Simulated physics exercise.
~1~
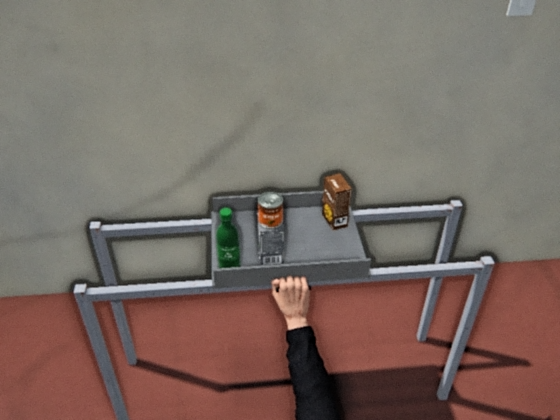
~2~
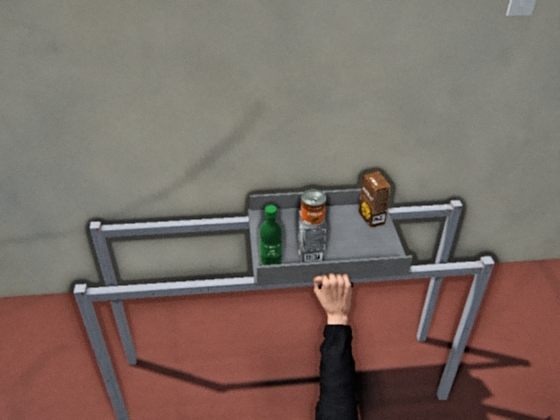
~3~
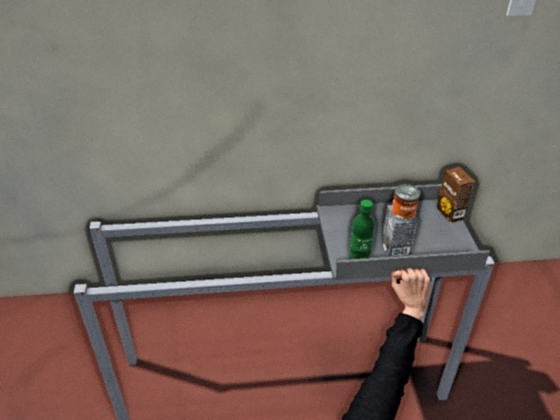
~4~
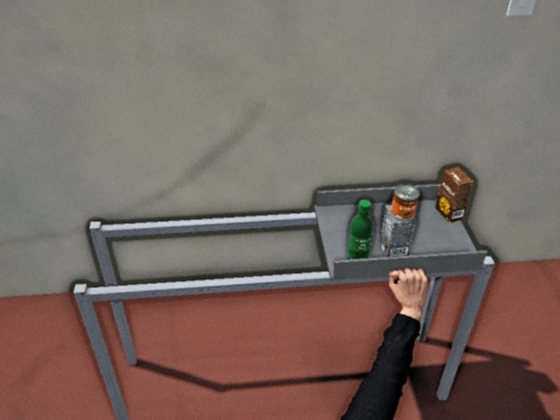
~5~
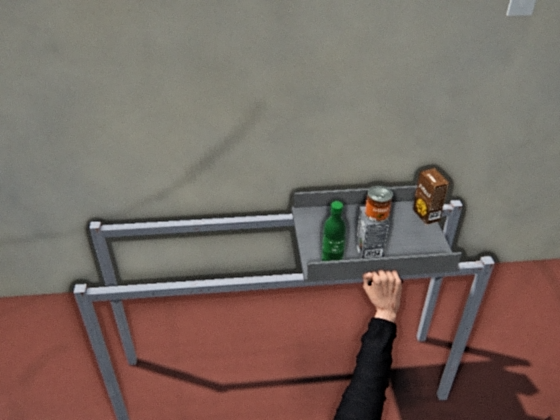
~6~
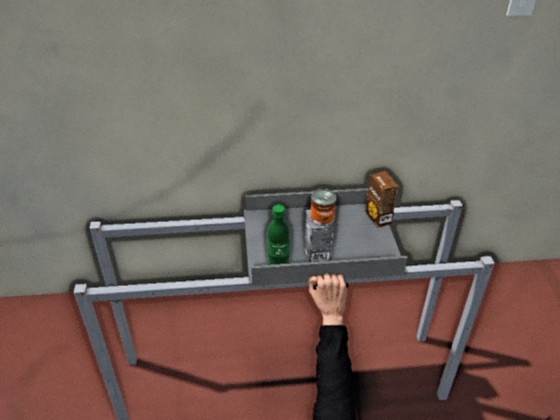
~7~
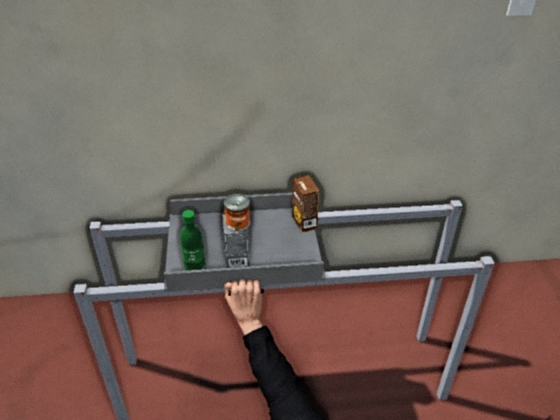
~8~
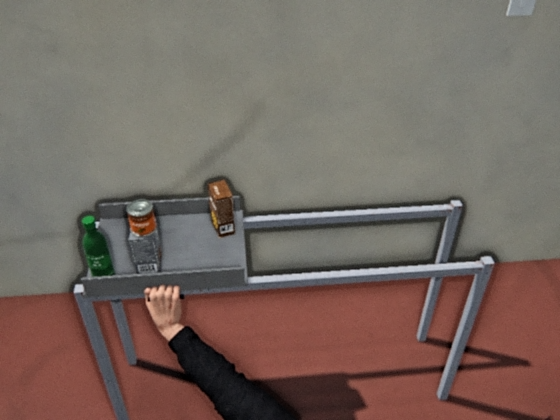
To begin with, a hand in a dark sleeve grips the front of a gray tray resting midway along a metal frame, with a green bottle, an orange tin, a gray carton and a brown carton standing on it. The tray slides to the right, carrying everything along, until it reaches the right end. It pauses there briefly with the hand still at its front edge. Then it travels back left, passing the middle and continuing to the far left end. All four items remain upright in about their same places on the tray.
